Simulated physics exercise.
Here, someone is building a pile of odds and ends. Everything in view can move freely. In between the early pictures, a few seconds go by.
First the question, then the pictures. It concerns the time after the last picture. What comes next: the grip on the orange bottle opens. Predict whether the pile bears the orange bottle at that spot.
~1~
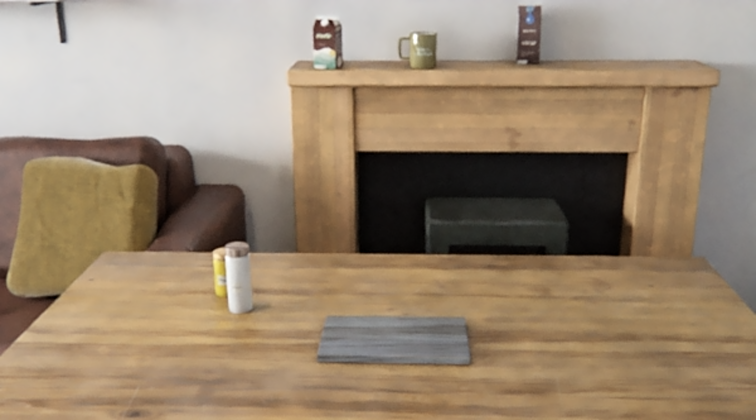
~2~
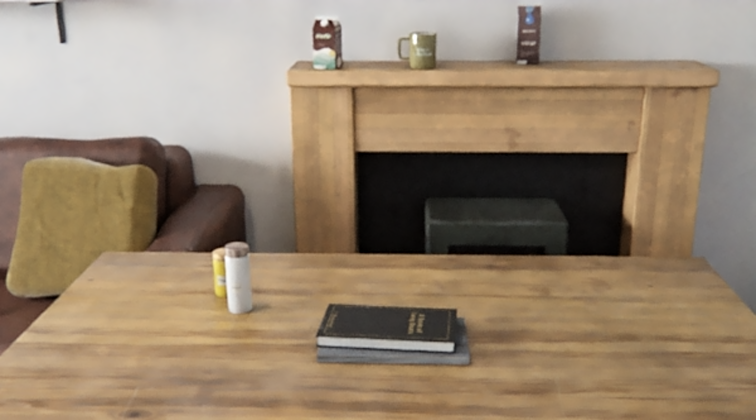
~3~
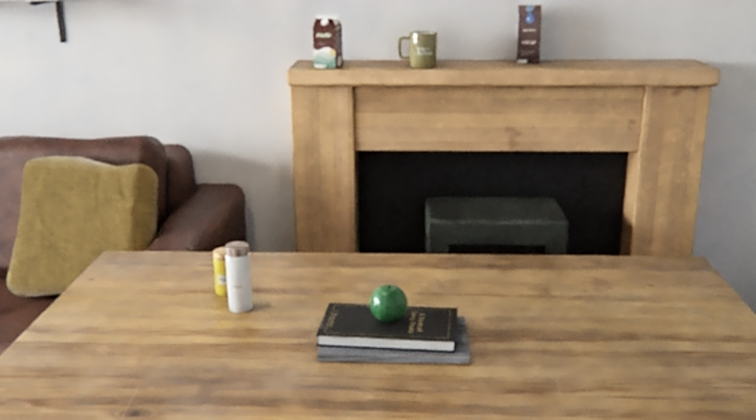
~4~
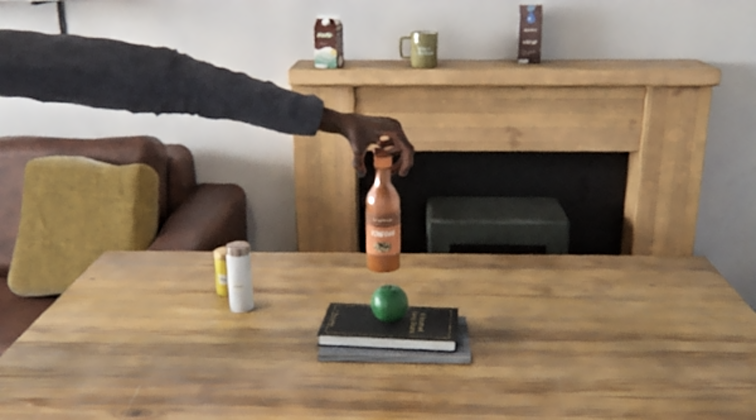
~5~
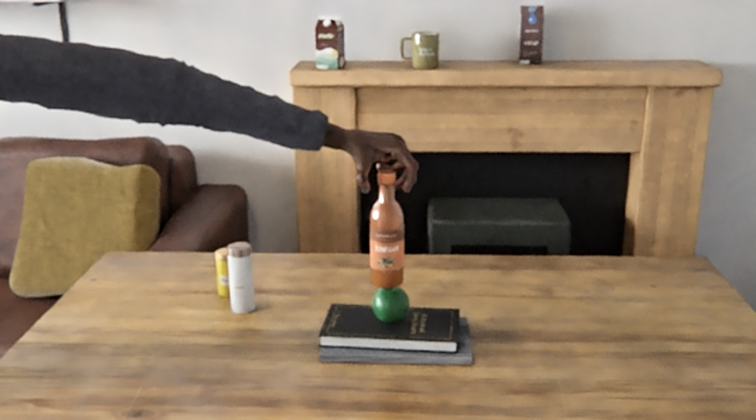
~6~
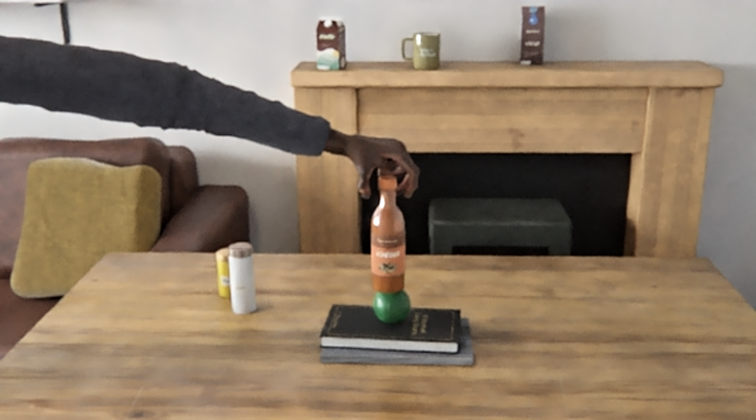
My prediction: Unsteady.
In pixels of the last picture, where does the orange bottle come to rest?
In the final view it sits at roughly (270, 308).
Then, 0.60 s past the last view, orange bottle now fallen.
Then, 1.10 s past the last view, things are still on the move.
Finally, fallen, orange bottle; the other 5 still in place. Final places as the last picture's camera would see them, orange bottle near (270, 308). The pile loses its balance.
